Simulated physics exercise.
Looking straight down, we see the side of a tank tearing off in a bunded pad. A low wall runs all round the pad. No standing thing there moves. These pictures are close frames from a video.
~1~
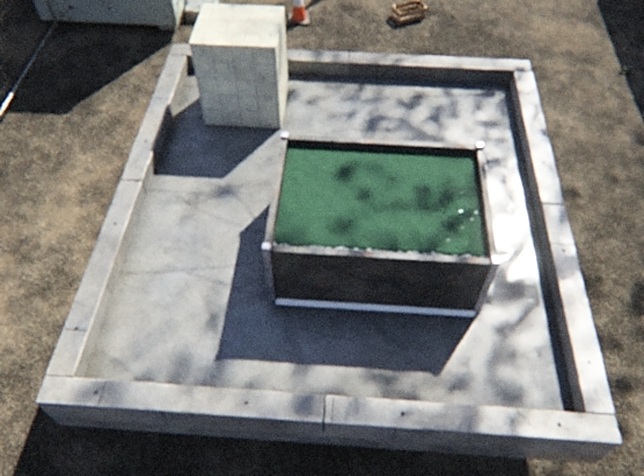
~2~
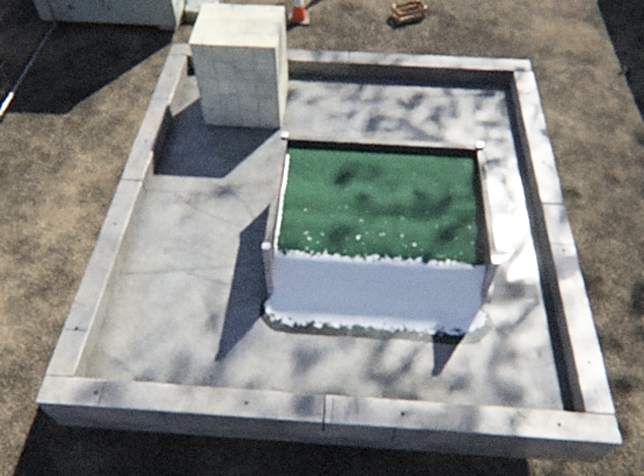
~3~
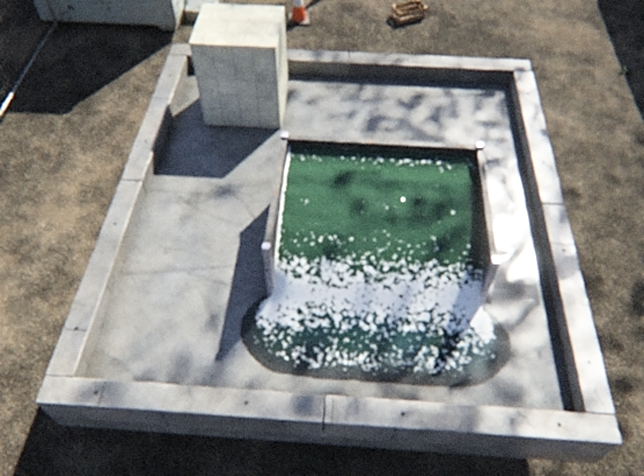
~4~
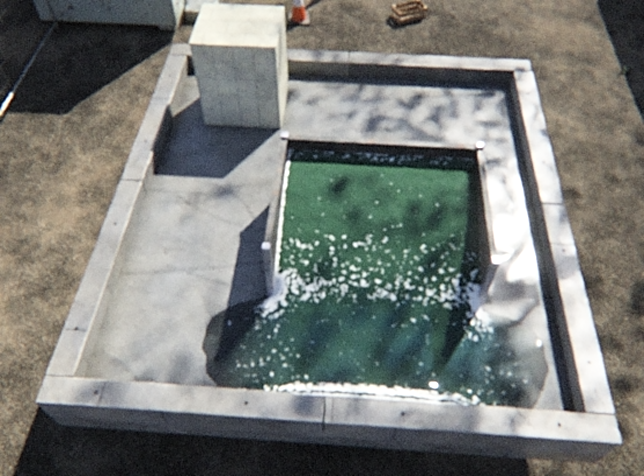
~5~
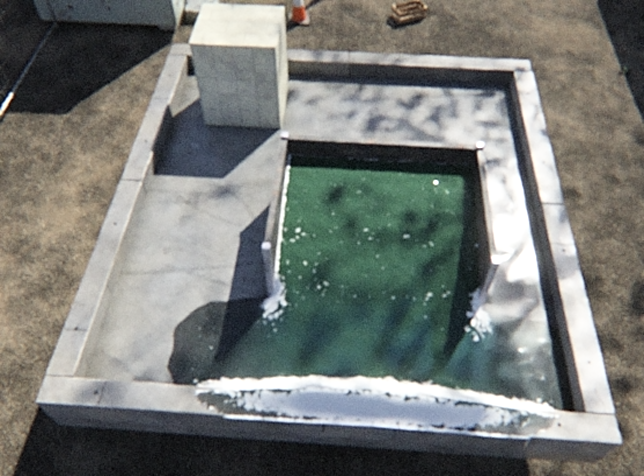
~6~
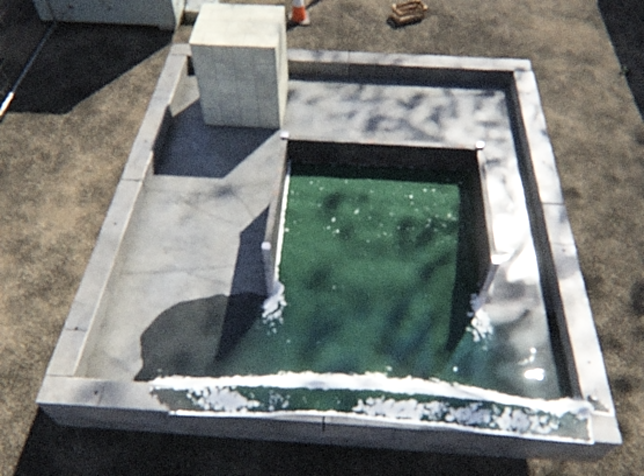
On a walled concrete pad, green water bursts from a tank's near side and surges over the low wall.
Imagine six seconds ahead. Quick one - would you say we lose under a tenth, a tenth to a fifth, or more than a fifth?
Outflow runs beyond a fifth.
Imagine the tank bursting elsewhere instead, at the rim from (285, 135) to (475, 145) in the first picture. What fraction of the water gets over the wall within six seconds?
Close to 18 %.
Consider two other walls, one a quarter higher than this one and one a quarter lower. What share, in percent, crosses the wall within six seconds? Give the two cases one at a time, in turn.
First try 20 per cent, second try 46 per cent.
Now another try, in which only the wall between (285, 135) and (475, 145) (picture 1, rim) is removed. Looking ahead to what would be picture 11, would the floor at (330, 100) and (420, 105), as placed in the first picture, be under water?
First point waterlogged; second point waterlogged.
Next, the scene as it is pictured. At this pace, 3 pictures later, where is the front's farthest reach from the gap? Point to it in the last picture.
Look around (83, 386).
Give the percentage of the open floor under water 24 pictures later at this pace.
That comes to about 85 per cent.
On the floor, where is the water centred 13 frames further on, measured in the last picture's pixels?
Close to pixel (346, 305).
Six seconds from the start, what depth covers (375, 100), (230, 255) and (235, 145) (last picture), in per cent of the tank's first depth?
First spot roughly 8 %, second 4 %, third 10 %.
A moment on, water covers 25 % of the floor; the low wall has let 12 % over.
Next, water covers 25 % of the floor; the low wall has let 21 % over.
Then, water covers 50 % of the floor; the low wall has let 33 % over.
Later, water covers 65 % of the floor; the low wall has let 35 % over.
In the end, water covers 80 % of the floor; the low wall has let 35 % over.
